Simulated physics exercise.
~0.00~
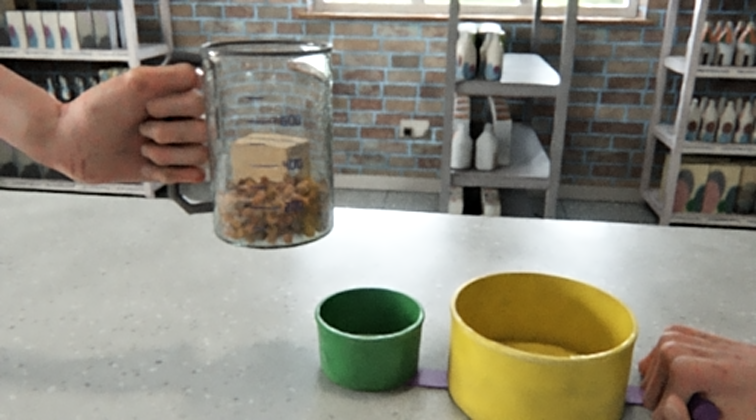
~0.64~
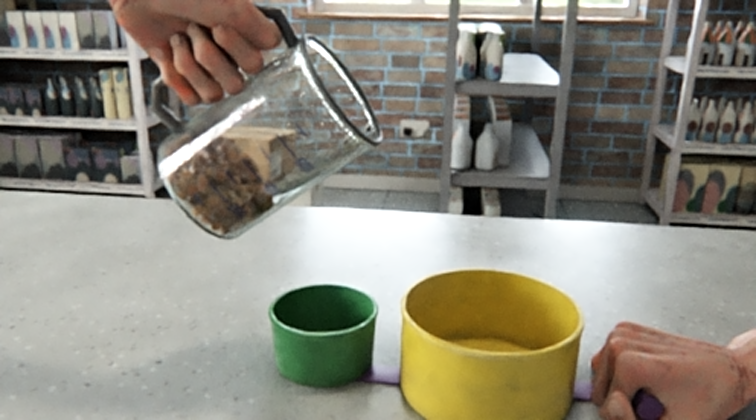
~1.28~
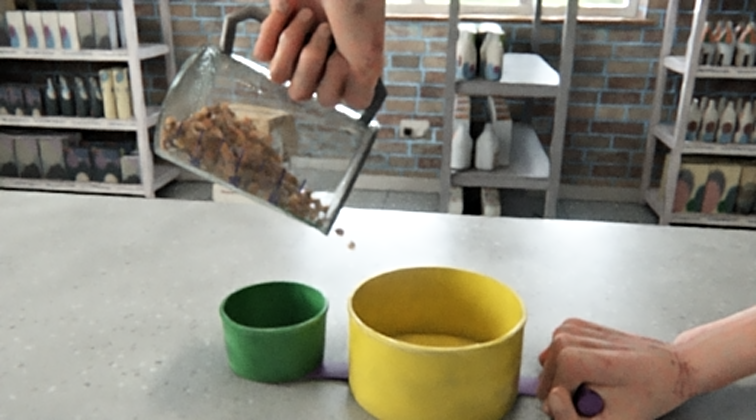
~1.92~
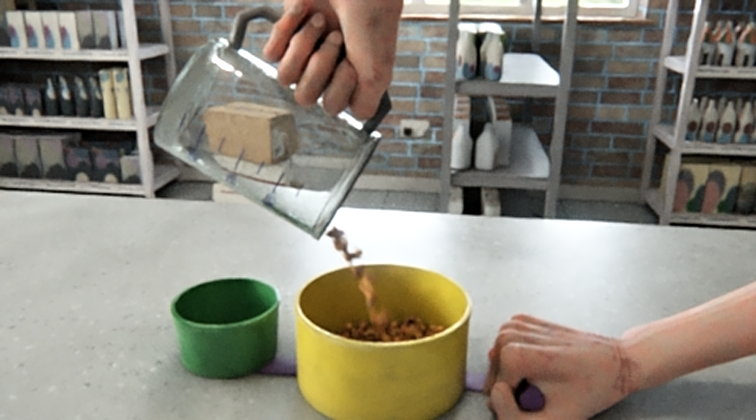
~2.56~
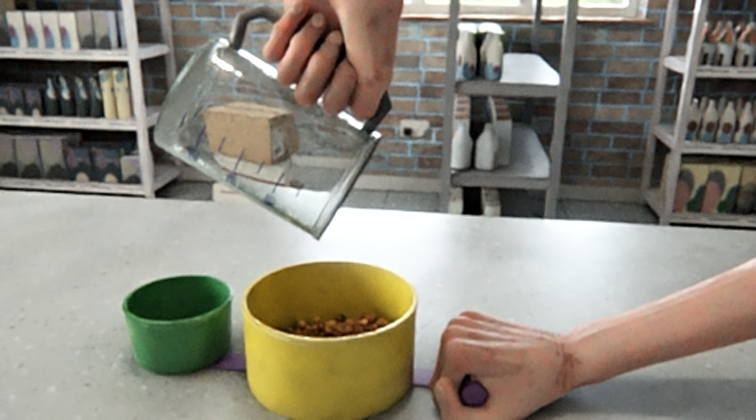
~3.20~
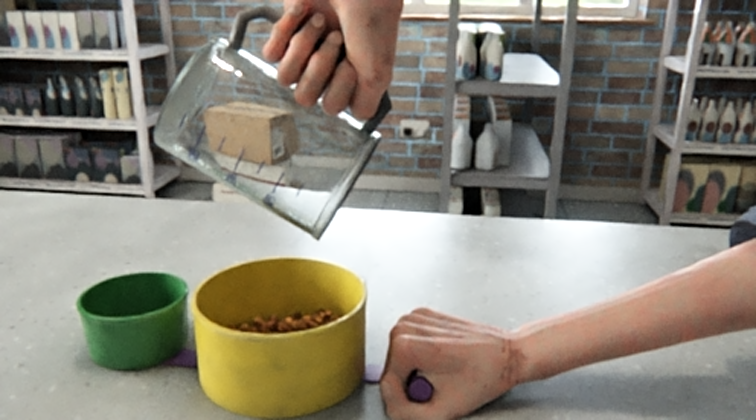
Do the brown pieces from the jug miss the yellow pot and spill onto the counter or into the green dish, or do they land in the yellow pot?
They land in the yellow pot, while the green dish and the counter around the dishes are left without any.
We see a hand tilt a glass jug of small brown pieces over a grey counter while another hand draws a joined green dish and yellow pot to the left. The pieces pour into the yellow pot, which keeps sliding left beneath the emptied jug.
